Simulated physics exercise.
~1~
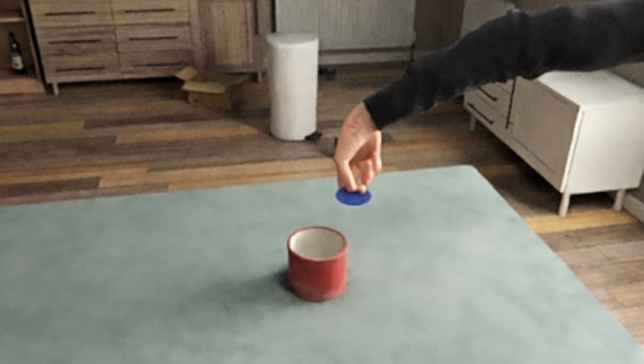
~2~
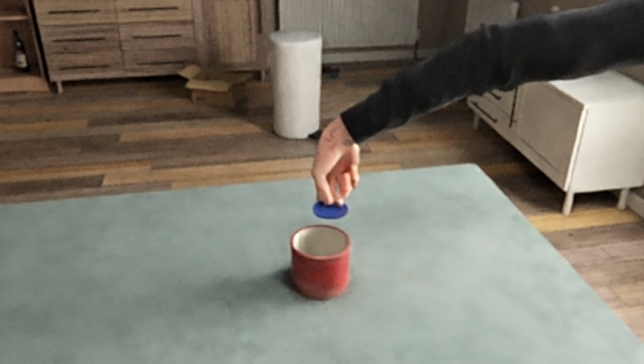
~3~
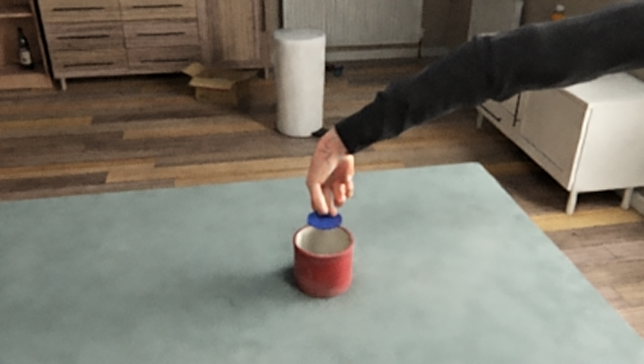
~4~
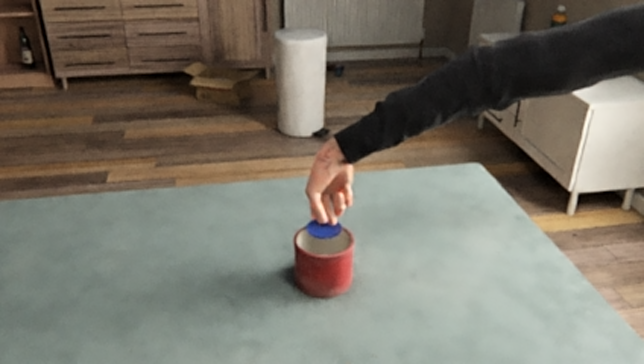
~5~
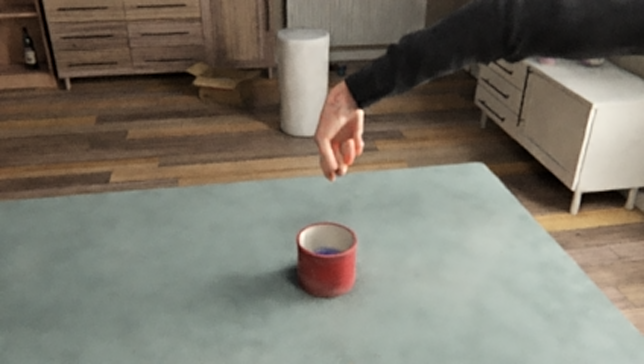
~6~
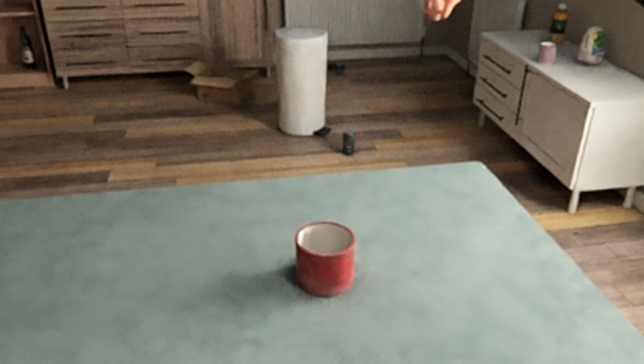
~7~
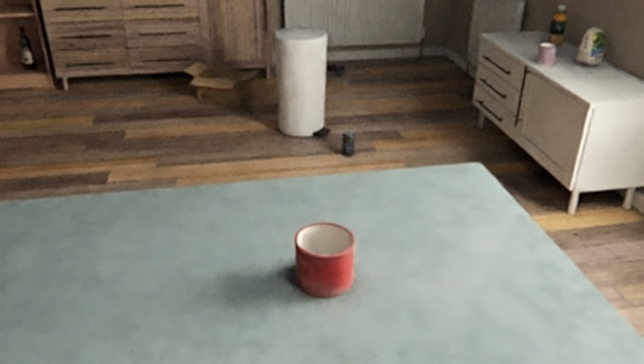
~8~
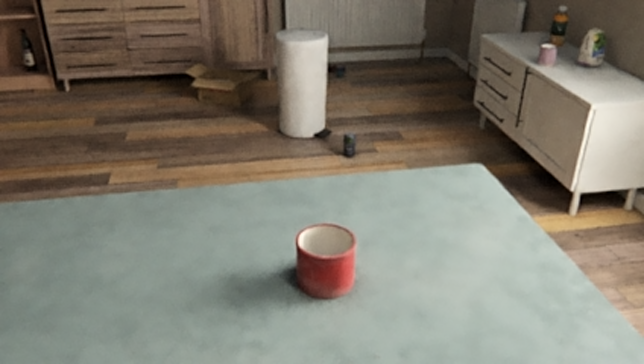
A small blue saucer, pinched in the fingers of a dark-sleeved hand reaching in from the right, hangs above a red cup with a pale inside. The cup stands on a grey-green table in a wood-floored room, seen from slightly above by a gently swaying camera, with drawers, a white cylinder and a white cabinet behind. The hand shifts left and lowers the saucer to the cup's opening. It lets go, and the saucer slips past the rim and falls inside. The hand withdraws to the upper right, leaving the cup standing still, the saucer out of sight.
